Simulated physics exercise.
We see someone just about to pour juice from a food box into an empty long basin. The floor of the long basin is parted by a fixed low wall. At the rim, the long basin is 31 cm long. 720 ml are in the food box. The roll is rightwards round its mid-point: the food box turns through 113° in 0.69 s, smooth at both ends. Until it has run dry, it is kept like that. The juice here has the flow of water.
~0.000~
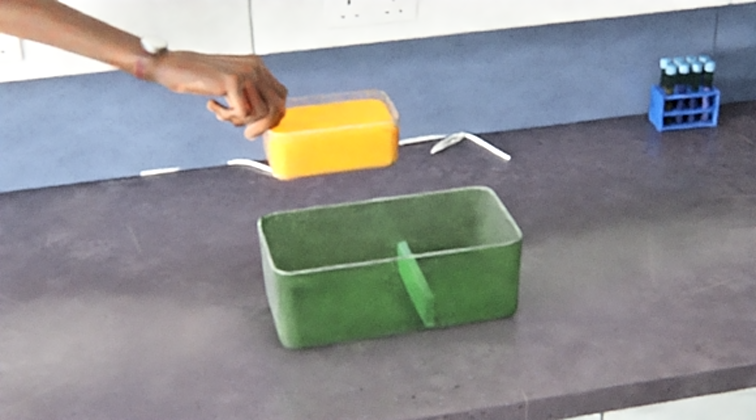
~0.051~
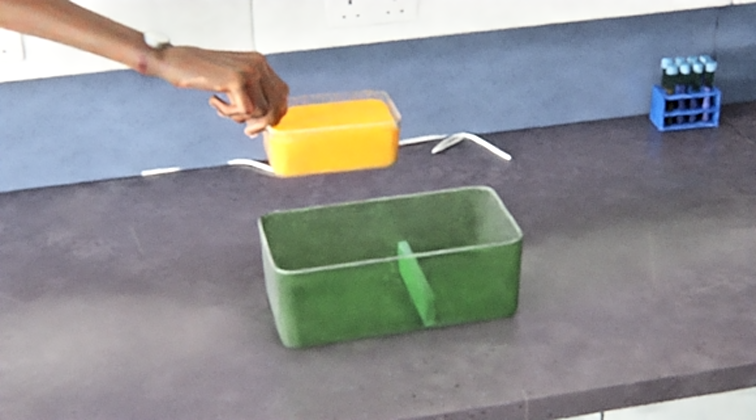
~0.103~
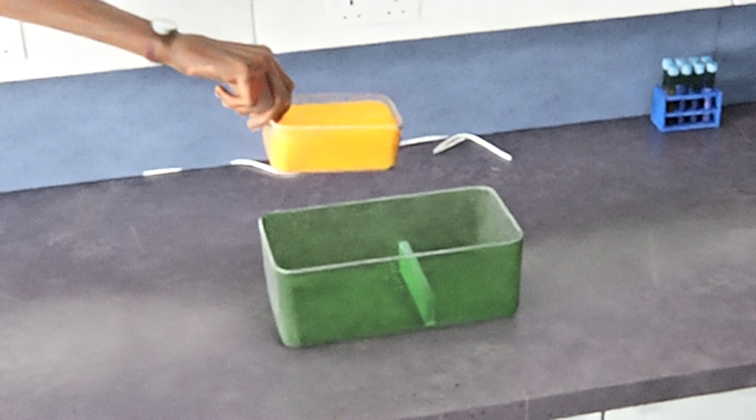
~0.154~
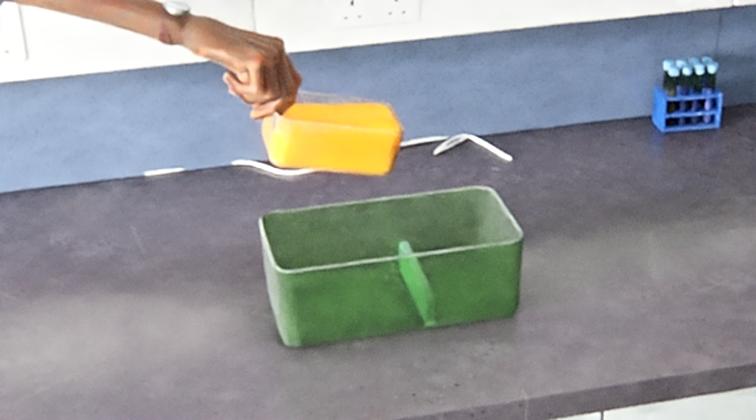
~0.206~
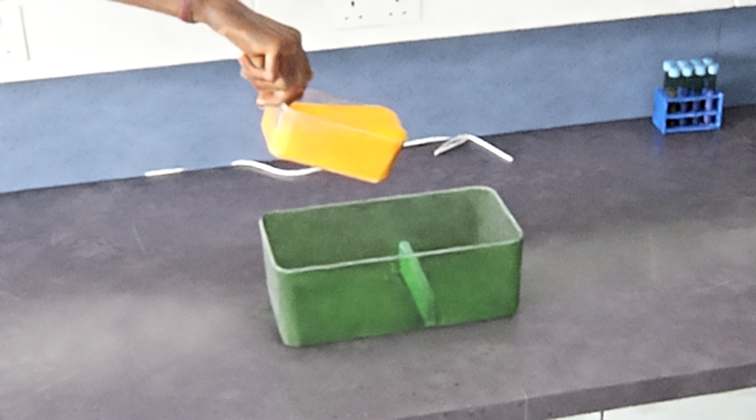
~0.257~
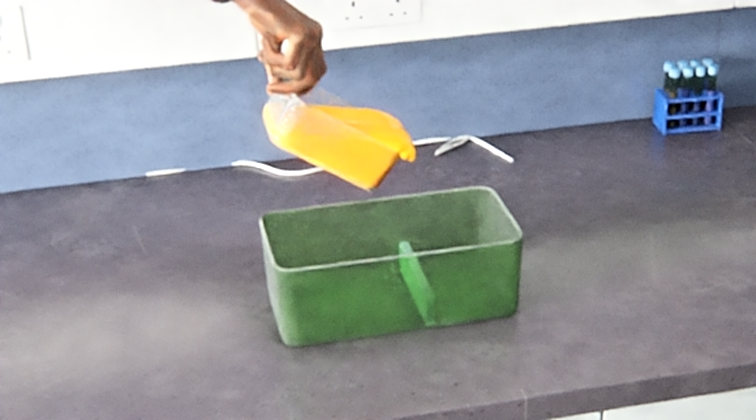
A hand tilts a clear box of orange juice rightwards above a green basin.
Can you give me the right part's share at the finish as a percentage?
Sure, about 64 percent.
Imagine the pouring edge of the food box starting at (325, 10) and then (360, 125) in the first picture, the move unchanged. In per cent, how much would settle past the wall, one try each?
Result: 30 per cent, then 30 per cent.
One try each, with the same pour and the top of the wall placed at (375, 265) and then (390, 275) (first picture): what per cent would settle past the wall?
Some 85 in a hundred, then some 75 in a hundred.
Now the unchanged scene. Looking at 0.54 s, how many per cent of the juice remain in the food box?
At that time about 7 in a hundred parts are still held.
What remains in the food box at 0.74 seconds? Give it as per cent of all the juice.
Around 0 percent of it.
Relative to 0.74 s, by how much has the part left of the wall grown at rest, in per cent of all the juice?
Roughly 10 in a hundred.
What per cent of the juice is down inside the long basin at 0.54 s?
62 %, more or less.
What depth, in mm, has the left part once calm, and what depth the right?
Left part: About 8 mm; right part: About 28 mm.
Then, 0.54 s in, the tilt is 100° and 7 per cent is still to pour, 2 is left of the wall and 60 right of it.
Then, 0.74 s in, the tilt is 113° and 0 per cent is still to pour, 22 is left of the wall and 61 right of it.
Then, 0.96 s in, the tilt is 113° and 0 per cent is still to pour, 29 is left of the wall and 67 right of it.
Then, 1.19 s in, the tilt is 113° and 0 per cent is still to pour, 32 is left of the wall and 64 right of it.
Finally, 32 per cent lies left of the wall, 64 right of it and 4 outside.
